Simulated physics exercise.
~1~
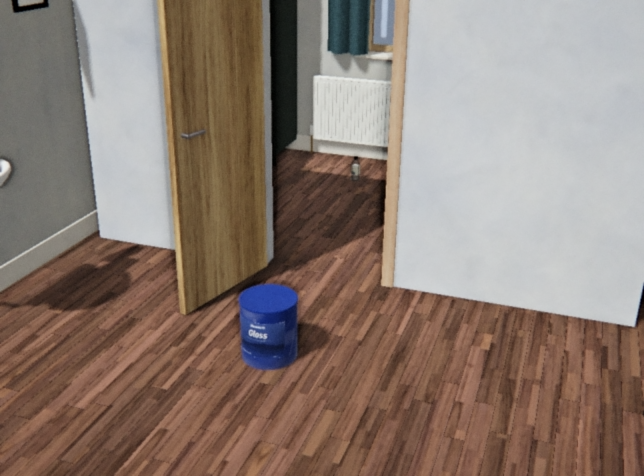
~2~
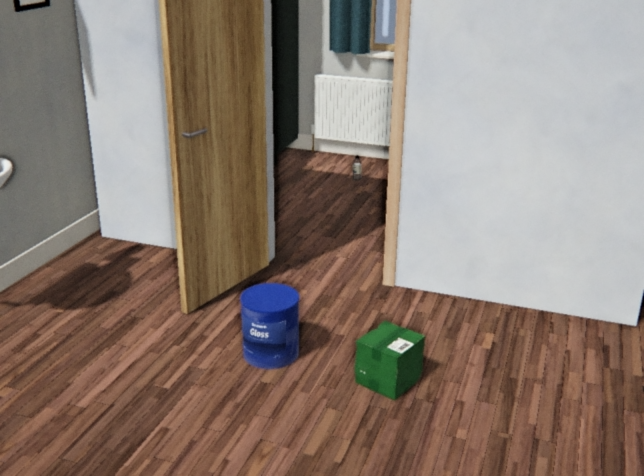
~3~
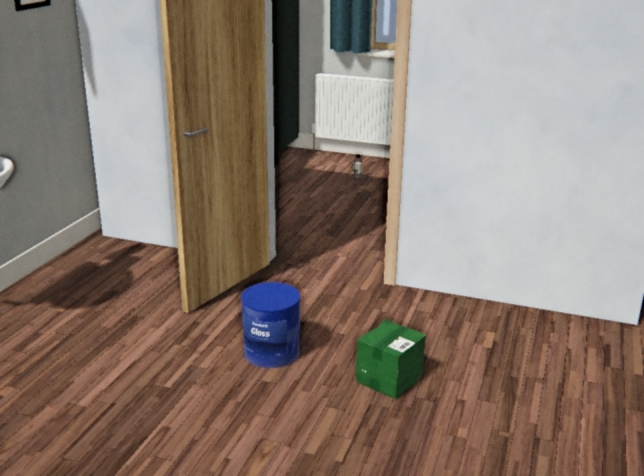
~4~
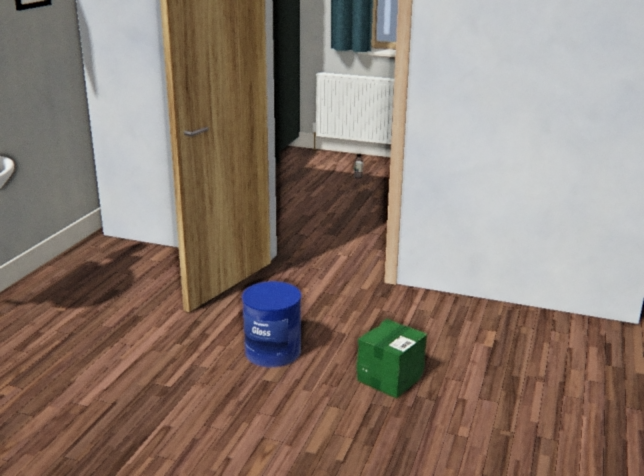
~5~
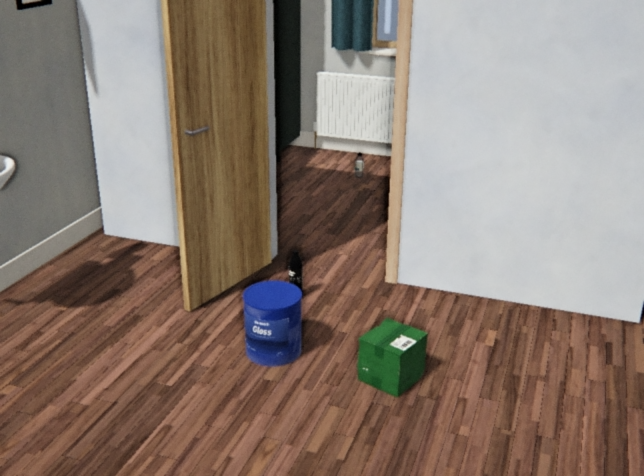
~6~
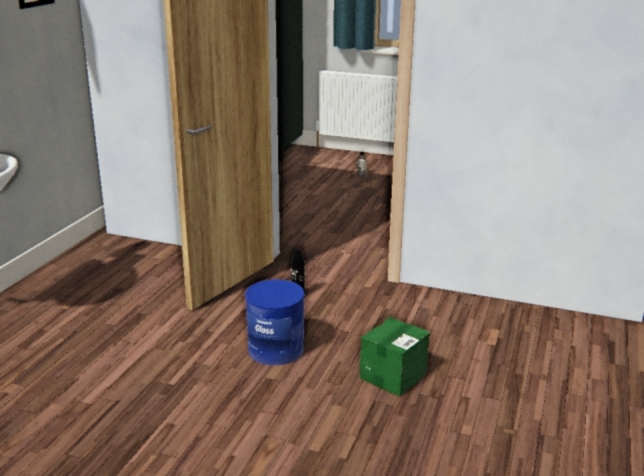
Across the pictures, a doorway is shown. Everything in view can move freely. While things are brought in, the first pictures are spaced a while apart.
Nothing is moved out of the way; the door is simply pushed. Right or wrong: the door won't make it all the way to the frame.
Wrong.
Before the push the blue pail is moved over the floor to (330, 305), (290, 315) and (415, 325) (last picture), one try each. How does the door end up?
First try: It gets stuck; second try: It gets stuck; third try: It closes fully.
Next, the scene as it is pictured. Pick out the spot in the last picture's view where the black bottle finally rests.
It winds up at roughly (357, 250).
Then, 1.30 s after the last picture, door at 43°; black bottle slid about its own width near (314, 270).
Then, 1.90 s after the last picture, door at 6°; black bottle slid well along near (353, 253).
At rest, door at 0°; tipped over on the floor, black bottle; the other 2 in place. Seen from the same camera at the end, black bottle near (357, 250).
